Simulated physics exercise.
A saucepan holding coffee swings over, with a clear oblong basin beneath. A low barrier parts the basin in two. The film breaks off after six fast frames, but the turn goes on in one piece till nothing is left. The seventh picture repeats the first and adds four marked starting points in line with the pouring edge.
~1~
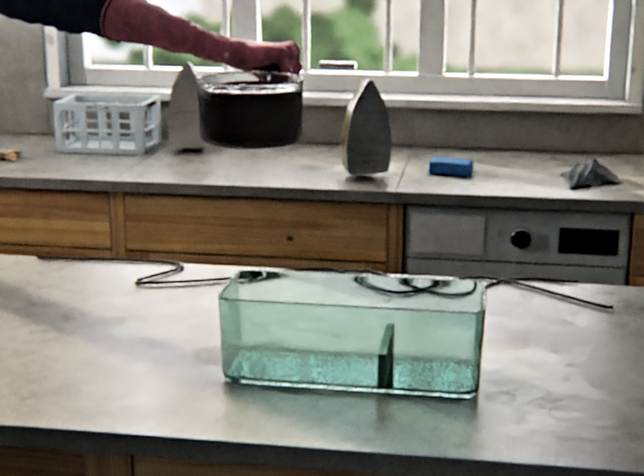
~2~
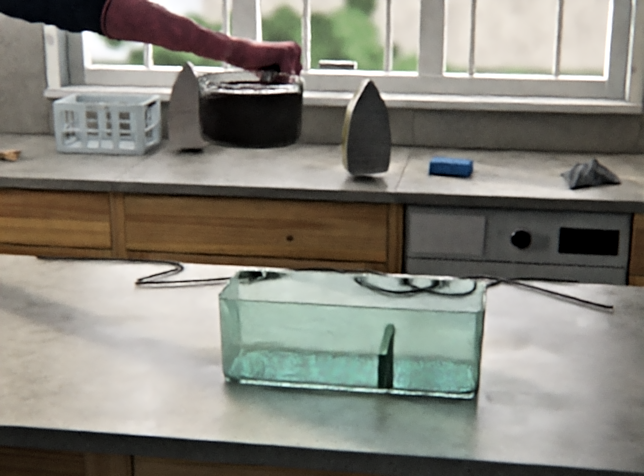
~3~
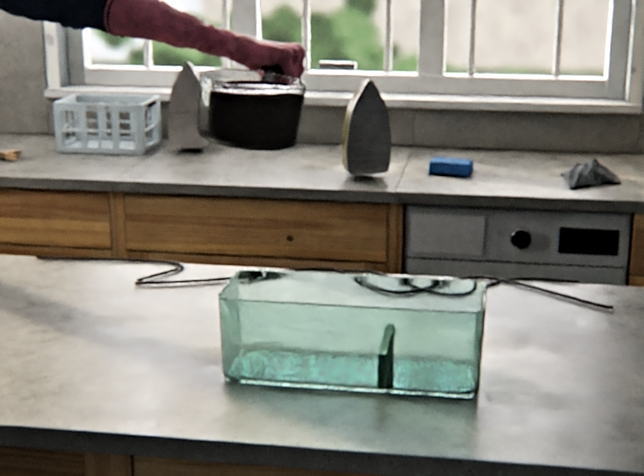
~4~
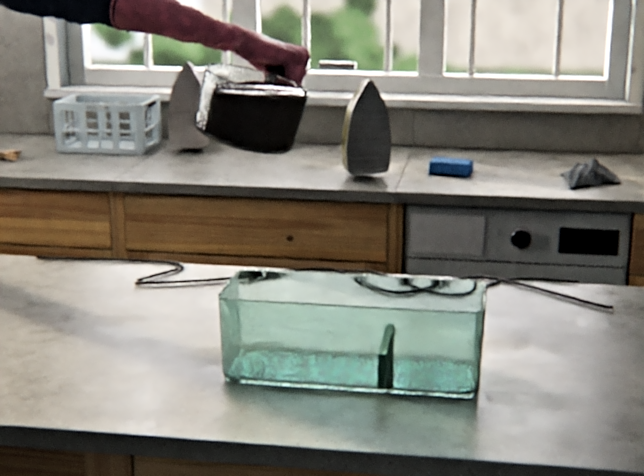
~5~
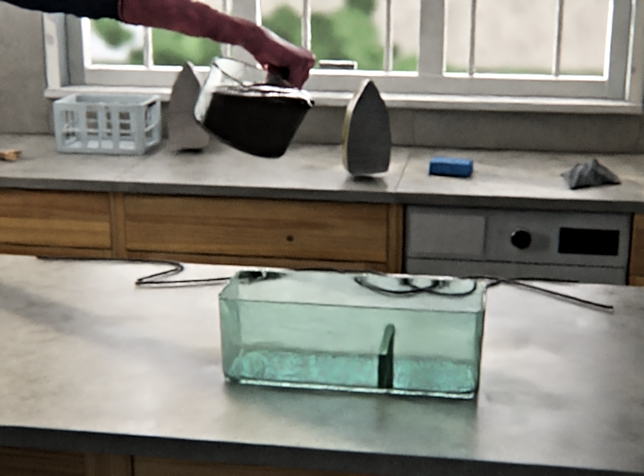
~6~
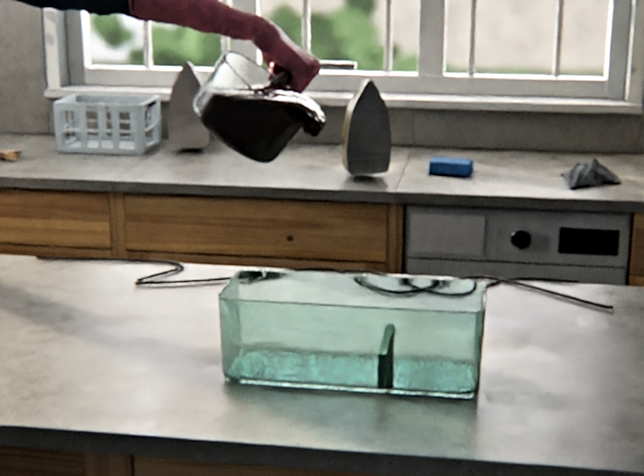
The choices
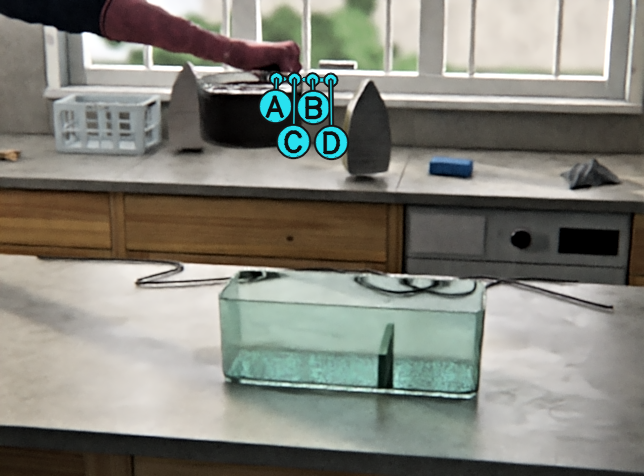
We see a hand holding a glass pot of dark coffee above a clear, low-walled basin on a counter; the pot stays upright at first, then tilts steadily to the right until coffee comes over its lip.
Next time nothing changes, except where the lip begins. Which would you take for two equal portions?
Use spot B.
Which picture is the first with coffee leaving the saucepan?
In picture 5.
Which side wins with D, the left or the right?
The right side.
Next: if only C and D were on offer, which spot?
D it is.
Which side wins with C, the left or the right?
The left side.
In cyan, A at (276, 78); B at (312, 79); C at (294, 79); D at (330, 80).
If A is chosen, about 93 % ends left of the wall and 5 % right of it.
If B is chosen, about 50 % ends left of the wall and 47 % right of it; 3 % is lost outside.
If C is chosen, about 82 % ends left of the wall and 14 % right of it; 4 % is lost outside.
If D is chosen, about 31 % ends left of the wall and 67 % right of it.
